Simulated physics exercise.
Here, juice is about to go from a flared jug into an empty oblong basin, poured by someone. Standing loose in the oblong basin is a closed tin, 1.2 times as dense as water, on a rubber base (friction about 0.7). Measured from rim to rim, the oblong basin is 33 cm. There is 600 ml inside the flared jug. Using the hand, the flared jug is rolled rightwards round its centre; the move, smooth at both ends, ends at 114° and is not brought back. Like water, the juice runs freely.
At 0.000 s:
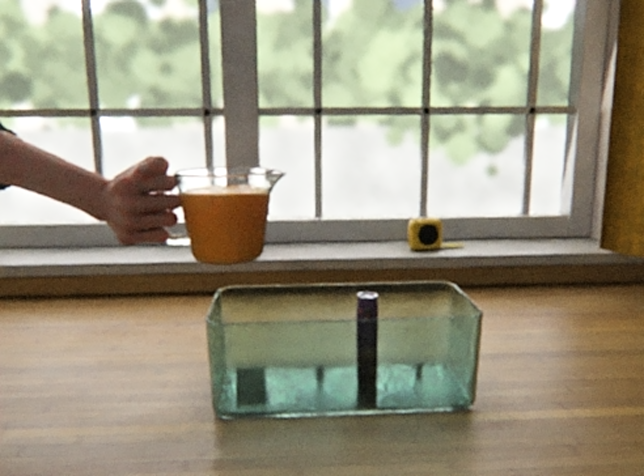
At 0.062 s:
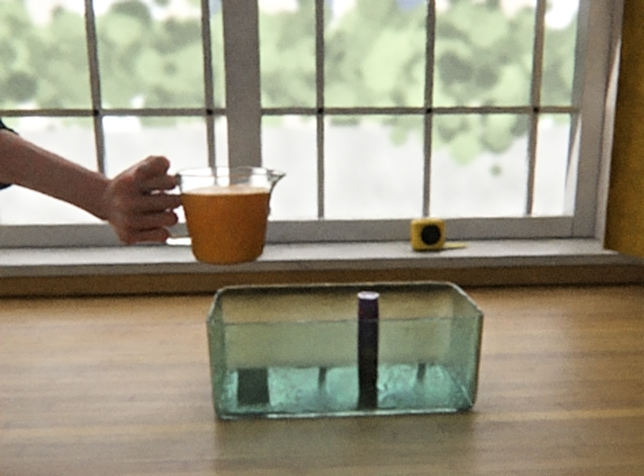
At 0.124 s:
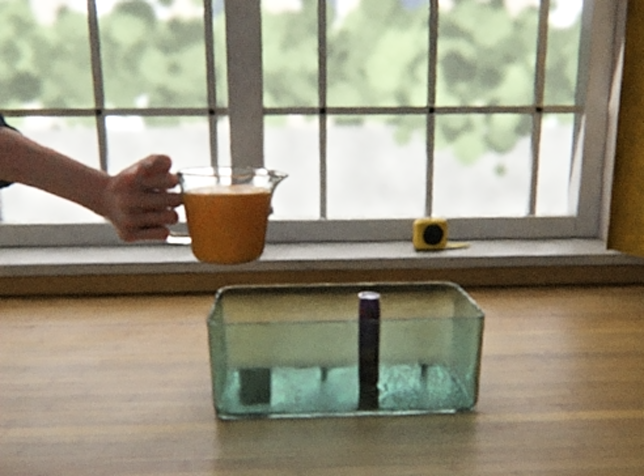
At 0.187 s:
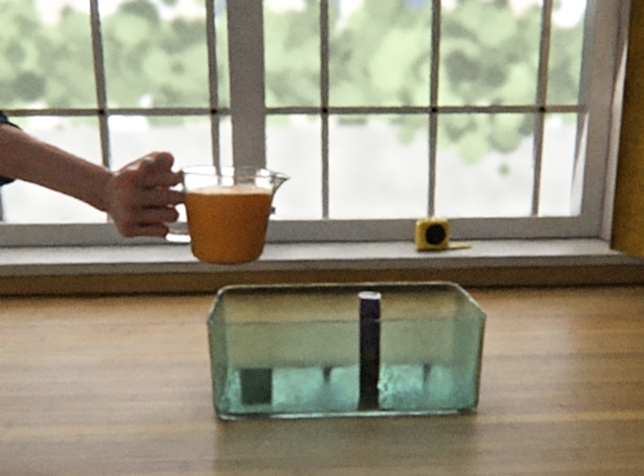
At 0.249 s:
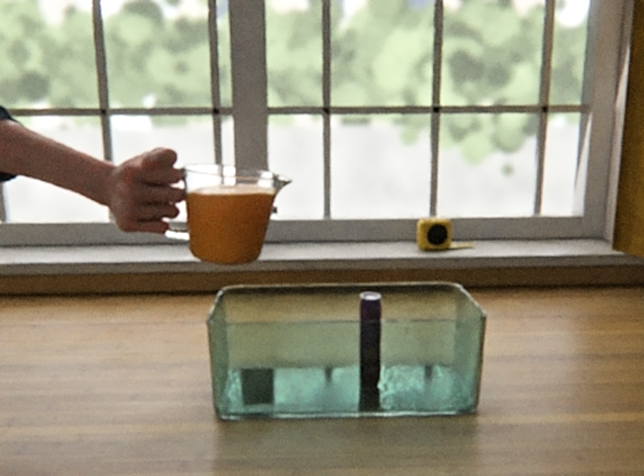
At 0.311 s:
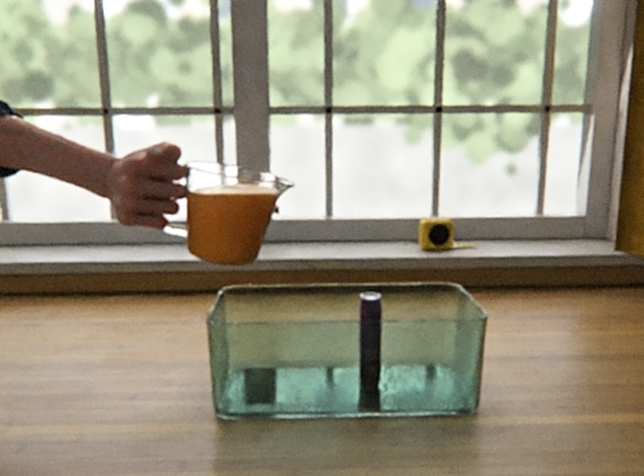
Glass jug of orange juice, held by a hand above a glass basin with a dark tin inside, tilting slightly rightwards.
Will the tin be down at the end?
No.
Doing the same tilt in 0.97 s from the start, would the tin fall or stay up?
So the tin will hold steady.
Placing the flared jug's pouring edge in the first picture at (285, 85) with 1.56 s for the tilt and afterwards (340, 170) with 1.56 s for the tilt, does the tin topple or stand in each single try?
In the first try it comes down; in the second it comes down.
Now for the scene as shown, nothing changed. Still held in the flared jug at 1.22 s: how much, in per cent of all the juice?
Close to 10 percent of the whole amount.
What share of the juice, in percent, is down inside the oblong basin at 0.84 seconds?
Fraction in basin: Approx. 12%.
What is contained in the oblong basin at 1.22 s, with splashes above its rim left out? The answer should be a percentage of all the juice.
82 %, more or less.
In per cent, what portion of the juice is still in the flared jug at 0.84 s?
Close to 72 percent of the liquid remains at that time.
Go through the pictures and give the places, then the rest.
The first picture shows tilt 0°; pouring edge (287, 172); surface from (183, 190) to (270, 189); the oblong basin's rim runs from (213, 305) to (467, 299); the tin's top is at (367, 300).
The second picture shows tilt 0°; pouring edge (288, 173); surface from (184, 190) to (270, 189).
The third picture shows tilt 2°; pouring edge (290, 174); surface from (185, 189) to (271, 189).
The fourth picture shows tilt 4°; pouring edge (292, 176); surface from (187, 190) to (274, 189).
The fifth picture shows tilt 7°; pouring edge (294, 180); surface from (189, 190) to (276, 190).
The sixth picture shows tilt 11°; pouring edge (296, 184); surface from (190, 190) to (280, 190).
Then, 0.84 s in, the tilt is 63° and 72 per cent is still to pour; the tin stands where it began.
Then, 1.22 s in, the tilt is 101° and 10 per cent is still to pour; the tin stands where it began.
Then, 1.62 s in, the tilt is 114° and 0 per cent is still to pour; the tin stands where it began.
Then, 2.06 s in, the tilt is 114° and 0 per cent is still to pour; the tin stands where it began.
Finally, the tin stands where it began.
